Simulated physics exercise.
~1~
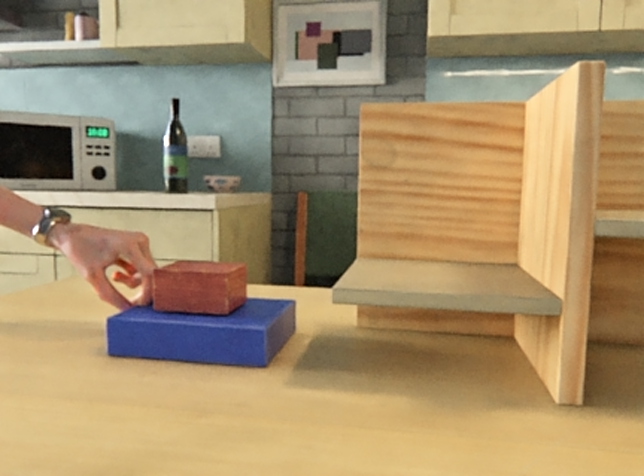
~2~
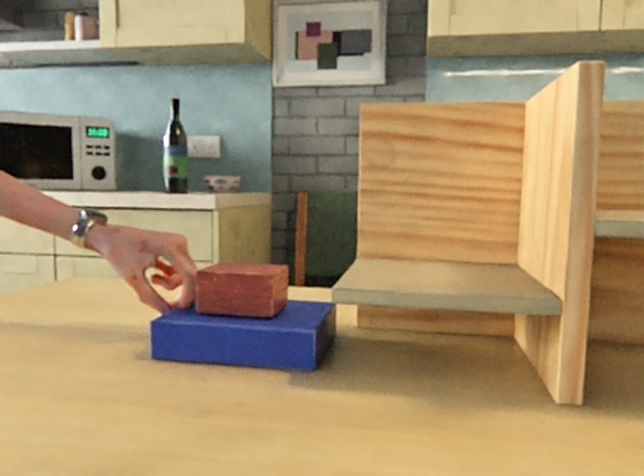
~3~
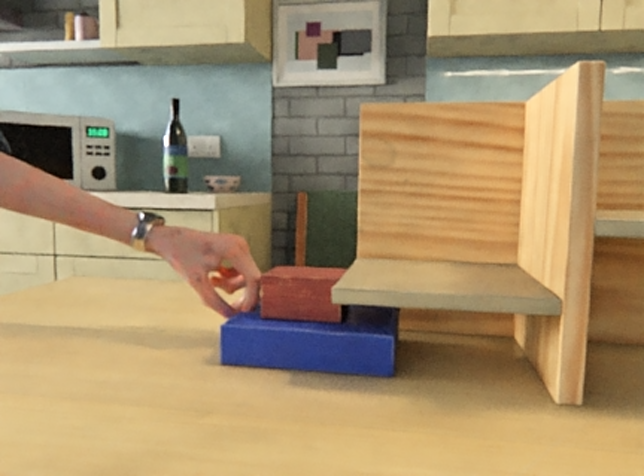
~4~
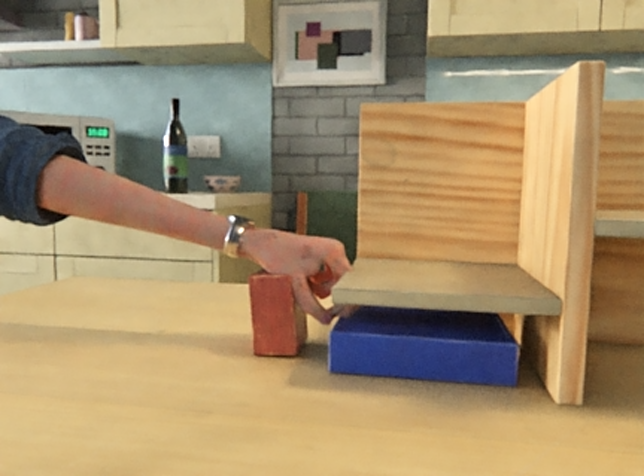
On a kitchen table, a hand slides a blue tray under a shelf, knocking off its red block.
